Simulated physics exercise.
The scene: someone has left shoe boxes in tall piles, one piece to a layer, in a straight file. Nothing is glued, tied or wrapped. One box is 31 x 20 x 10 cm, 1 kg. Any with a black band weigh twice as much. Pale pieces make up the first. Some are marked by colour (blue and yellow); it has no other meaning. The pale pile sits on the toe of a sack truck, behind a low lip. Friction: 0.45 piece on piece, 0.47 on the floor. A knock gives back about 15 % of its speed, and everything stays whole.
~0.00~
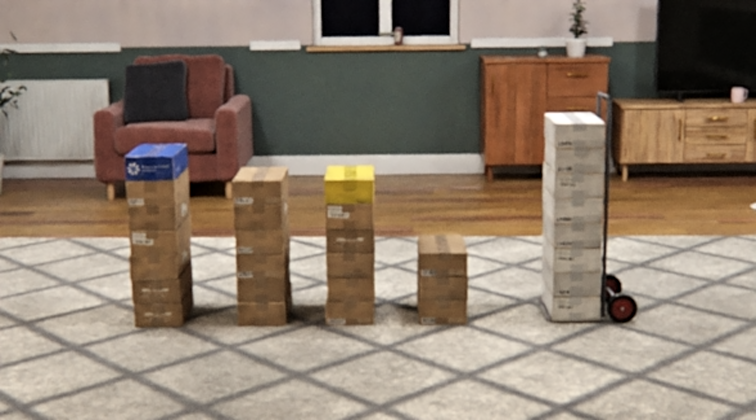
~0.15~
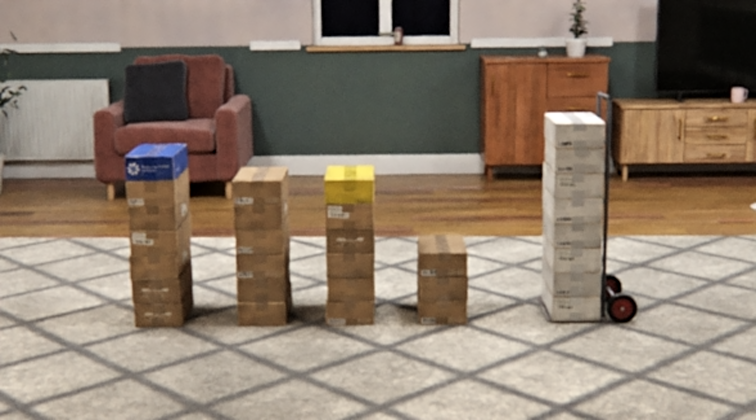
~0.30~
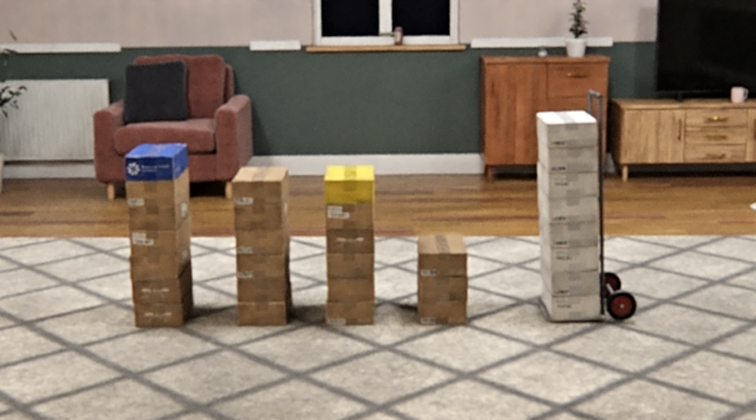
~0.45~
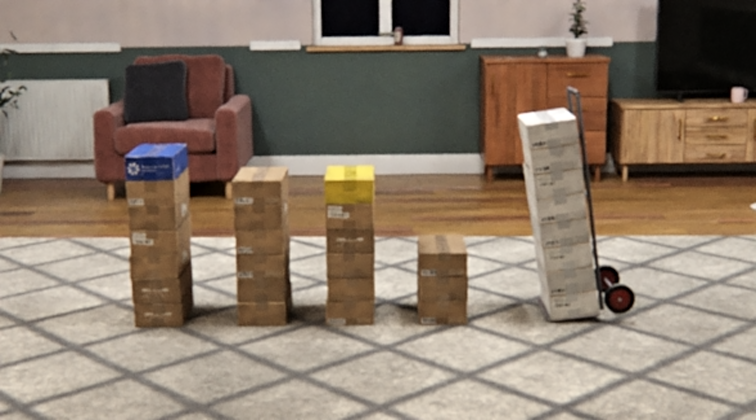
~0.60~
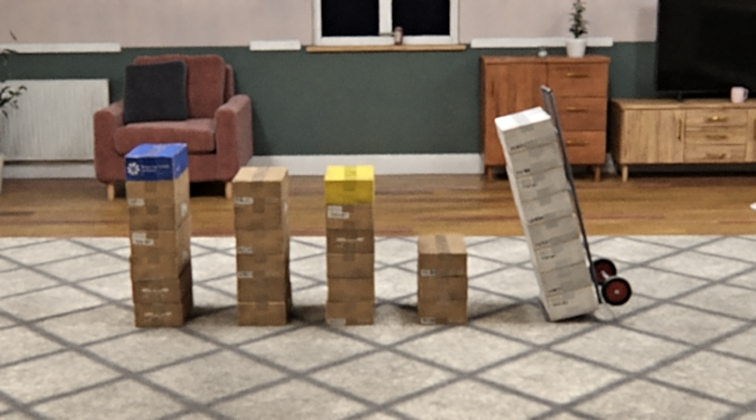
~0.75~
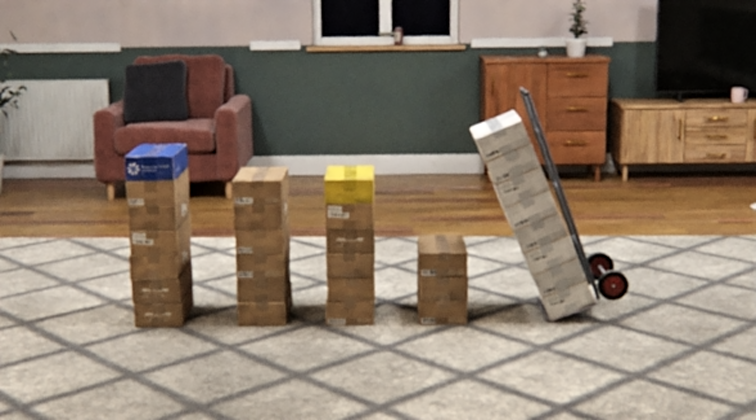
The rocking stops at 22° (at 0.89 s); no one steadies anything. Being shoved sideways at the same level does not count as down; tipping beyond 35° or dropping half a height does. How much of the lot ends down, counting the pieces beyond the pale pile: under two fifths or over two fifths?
It comes to under two fifths.
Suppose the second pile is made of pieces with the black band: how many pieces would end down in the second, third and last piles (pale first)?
Then second 0, third 0, last 0.
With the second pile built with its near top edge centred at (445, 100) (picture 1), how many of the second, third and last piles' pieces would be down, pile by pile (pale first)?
In that case second 8, third 3, last 6.
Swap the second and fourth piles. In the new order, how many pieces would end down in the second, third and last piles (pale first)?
Then second 0, third 0, last 0.
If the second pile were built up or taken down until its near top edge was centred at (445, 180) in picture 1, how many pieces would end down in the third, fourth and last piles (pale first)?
In that case third 0, fourth 0, last 0.
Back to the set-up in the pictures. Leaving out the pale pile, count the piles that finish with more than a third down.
0 of them.
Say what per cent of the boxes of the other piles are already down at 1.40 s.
By then 0 per cent.
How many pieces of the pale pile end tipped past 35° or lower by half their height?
The count is 7.
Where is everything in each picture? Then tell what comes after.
In the first frame (we follow the side turned to the camera), truck frame (608, 144) 0° forward; blue box (149, 169); yellow box (349, 192); no other piece has moved.
The second frame shows truck frame (608, 144) 0° forward; yellow box (349, 192).
The third frame shows truck frame (601, 142) 2° forward; yellow box (349, 192).
The fourth frame shows truck frame (583, 139) 8° forward, top of the pale pile leaning 8°; blue box (149, 169); no other piece has moved.
The fifth frame shows truck frame (561, 136) 15° forward, top of the pale pile leaning 15°; blue box (149, 169); no other piece has moved.
The sixth frame shows truck frame (542, 137) 20° forward, top of the pale pile leaning 22°; blue box (149, 169); yellow box (349, 192); no other piece has moved.
Around 0.88 s, 1 of the pale pile down; none of the 22 other boxes down.
Around 1.04 s, 8 of the pale pile down; none of the 22 other boxes down.
Around 1.40 s, 8 of the pale pile down; none of the 22 other boxes down, 6 disturbed; yellow box displaced 28 mm.
Finally (2.0 s), 7 of the pale pile down; none of the 22 other boxes down, 6 disturbed; yellow box displaced 27 mm; blue box unmoved. That is 0 per cent. Seen by the last camera, middles, yellow box near (343, 184), blue box near (157, 162).
